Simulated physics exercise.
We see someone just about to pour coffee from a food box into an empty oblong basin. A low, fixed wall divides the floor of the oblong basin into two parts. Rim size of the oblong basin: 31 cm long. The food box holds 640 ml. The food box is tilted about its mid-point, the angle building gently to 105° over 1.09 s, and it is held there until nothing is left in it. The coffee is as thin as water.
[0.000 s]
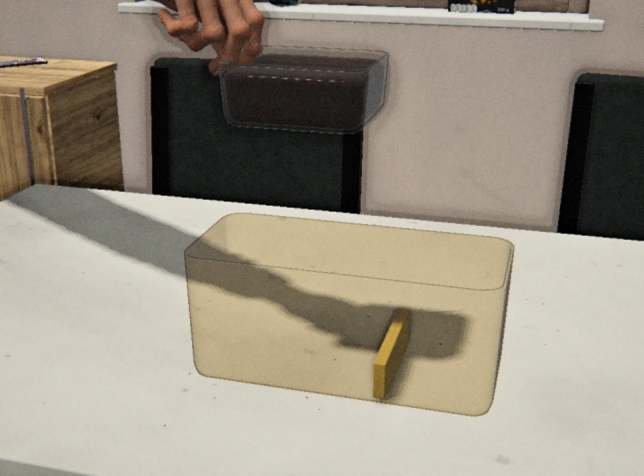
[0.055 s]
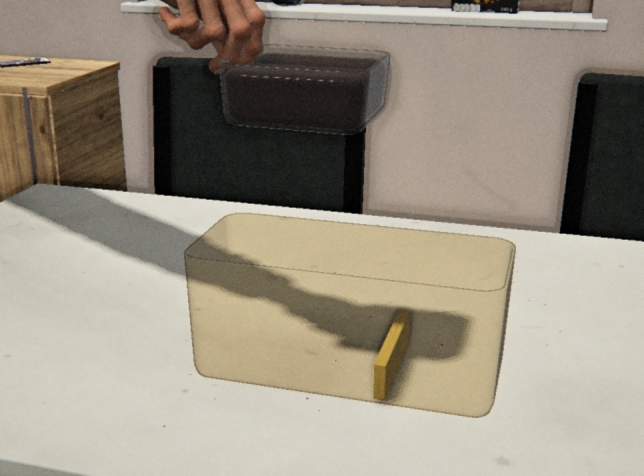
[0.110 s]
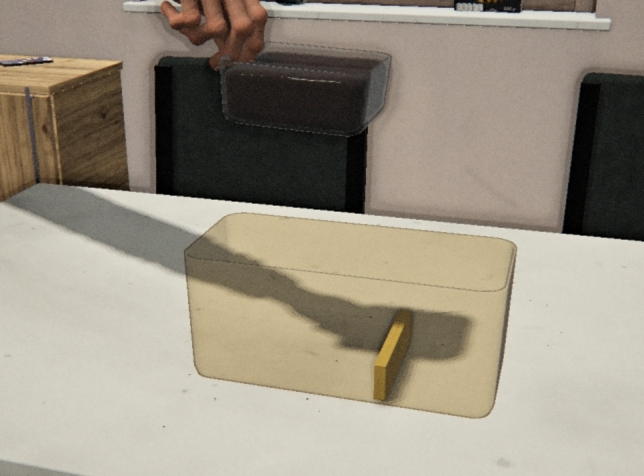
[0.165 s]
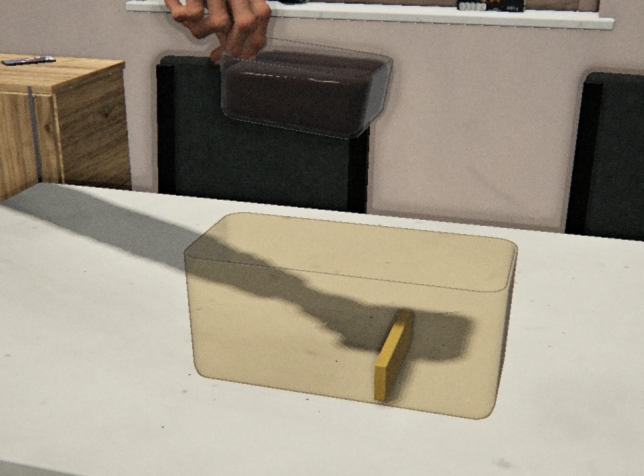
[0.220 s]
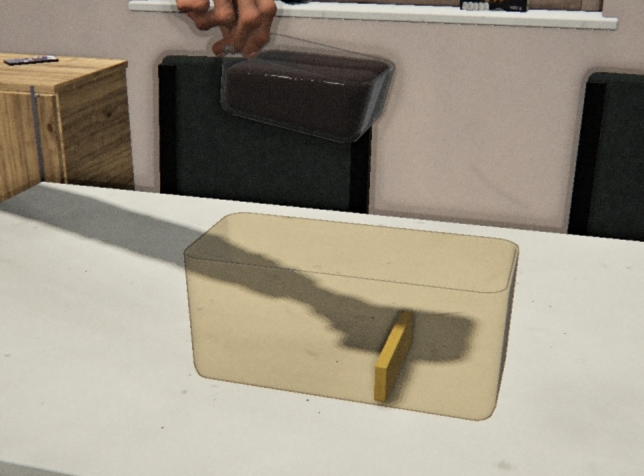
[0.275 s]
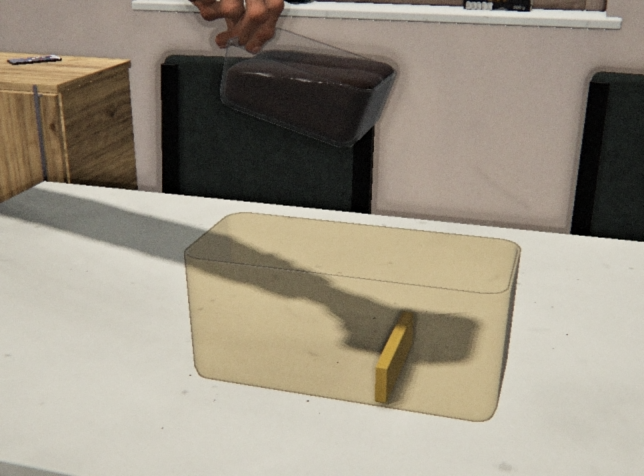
We see a hand holding a clear food box of dark coffee above a pale yellow, see-through basin on a white table. The box slowly tilts, its right end dipping modestly, while the basin stays still.
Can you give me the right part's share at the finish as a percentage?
Sure, about 64 percent.
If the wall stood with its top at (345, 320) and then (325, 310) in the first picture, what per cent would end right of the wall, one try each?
In turn about 85 and 90 per cent.
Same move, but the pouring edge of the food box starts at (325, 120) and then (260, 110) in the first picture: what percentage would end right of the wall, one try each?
The first try gives 45 percent and the second 10 percent.
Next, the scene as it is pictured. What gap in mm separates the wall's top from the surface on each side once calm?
Left 32 mm, right 6 mm.
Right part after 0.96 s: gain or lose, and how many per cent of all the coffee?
Change: Decrease, about 1.
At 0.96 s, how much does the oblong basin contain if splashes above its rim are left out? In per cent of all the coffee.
Roughly 82 %.
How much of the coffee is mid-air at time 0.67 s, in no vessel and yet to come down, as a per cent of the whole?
It comes to about 48 percent.
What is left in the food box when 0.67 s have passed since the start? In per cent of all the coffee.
I reckon about 26 in a hundred is still held.
After 0.67 s the tilt is 71° and 25 per cent is still to pour, 1 is left of the wall and 25 right of it.
After 0.96 s the tilt is 101° and 4 per cent is still to pour, 16 is left of the wall and 66 right of it.
After 1.26 s the tilt is 105° and 0 per cent is still to pour, 27 is left of the wall and 64 right of it.
After 1.59 s the tilt is 105° and 0 per cent is still to pour, 27 is left of the wall and 64 right of it.
In the end 27 per cent lies left of the wall, 64 right of it and 9 outside.
